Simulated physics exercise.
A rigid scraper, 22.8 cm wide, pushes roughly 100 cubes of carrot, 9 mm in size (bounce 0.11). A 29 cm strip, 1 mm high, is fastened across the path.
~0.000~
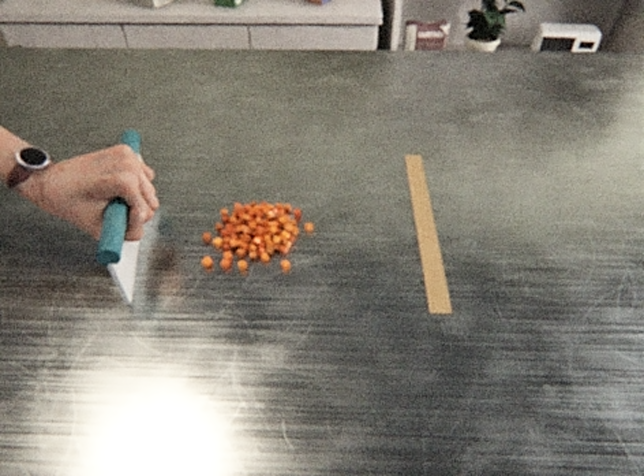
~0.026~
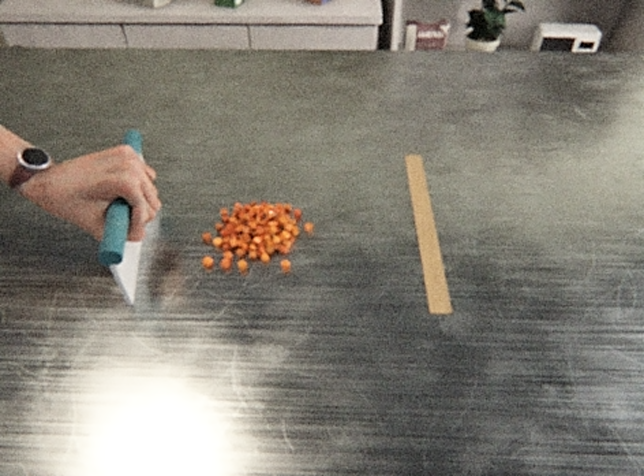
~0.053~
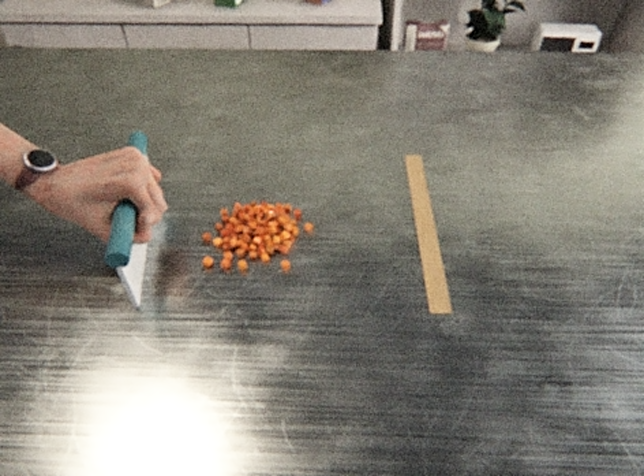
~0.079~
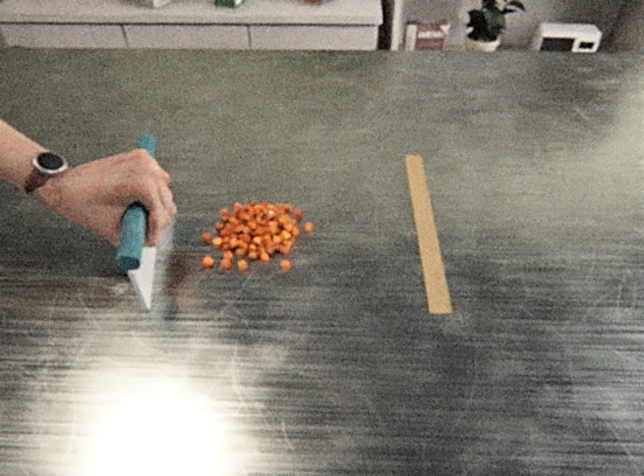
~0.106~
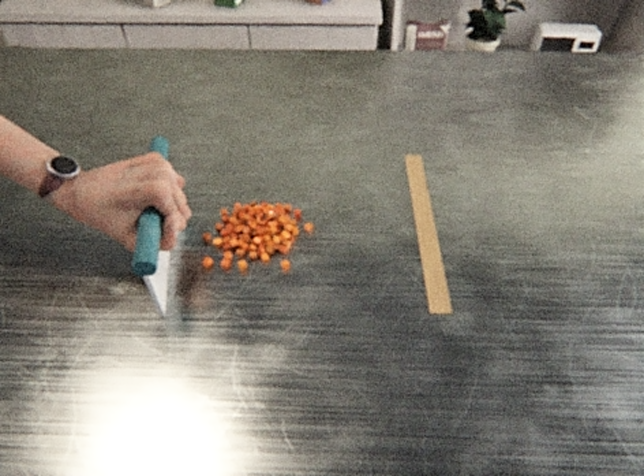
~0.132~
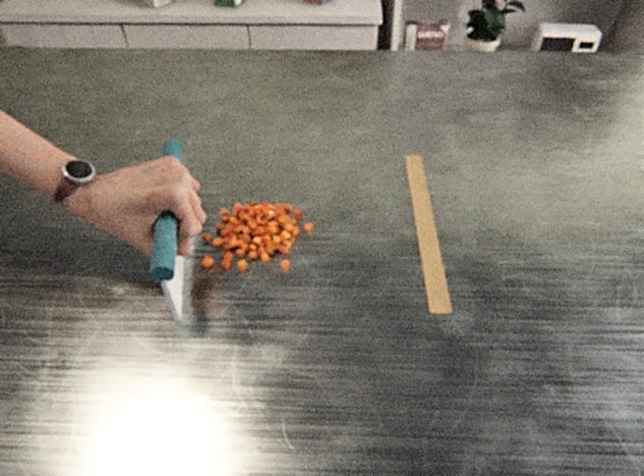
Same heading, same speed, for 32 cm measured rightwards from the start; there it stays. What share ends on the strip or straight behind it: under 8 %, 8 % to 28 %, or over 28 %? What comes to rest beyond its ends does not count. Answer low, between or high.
On or straight behind the strip: Between.
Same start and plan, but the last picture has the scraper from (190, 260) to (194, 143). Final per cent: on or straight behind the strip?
Over 65.
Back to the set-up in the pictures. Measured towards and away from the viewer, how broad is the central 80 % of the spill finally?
About 18 cm.
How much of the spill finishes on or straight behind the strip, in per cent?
Roughly 20 per cent.
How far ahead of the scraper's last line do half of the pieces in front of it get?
About 4 cm.
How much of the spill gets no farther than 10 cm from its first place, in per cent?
Some 20 per cent.
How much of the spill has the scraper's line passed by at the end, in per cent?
Roughly 25 per cent.
After 0.34 s, scraper 23 cm from its start, spill 15 cm wide; elsewhere 100 %.
Then, at 0.55 s, scraper 34 cm from its start, spill 21 cm wide; on or straight behind the strip 10 %, elsewhere 90 %.
Then, at 0.73 s, scraper 34 cm from its start, spill 21 cm wide; on or straight behind the strip 20 %, elsewhere 80 %.
In the end, at 1.5 s, on or straight behind the strip 20 %, elsewhere 80 %.
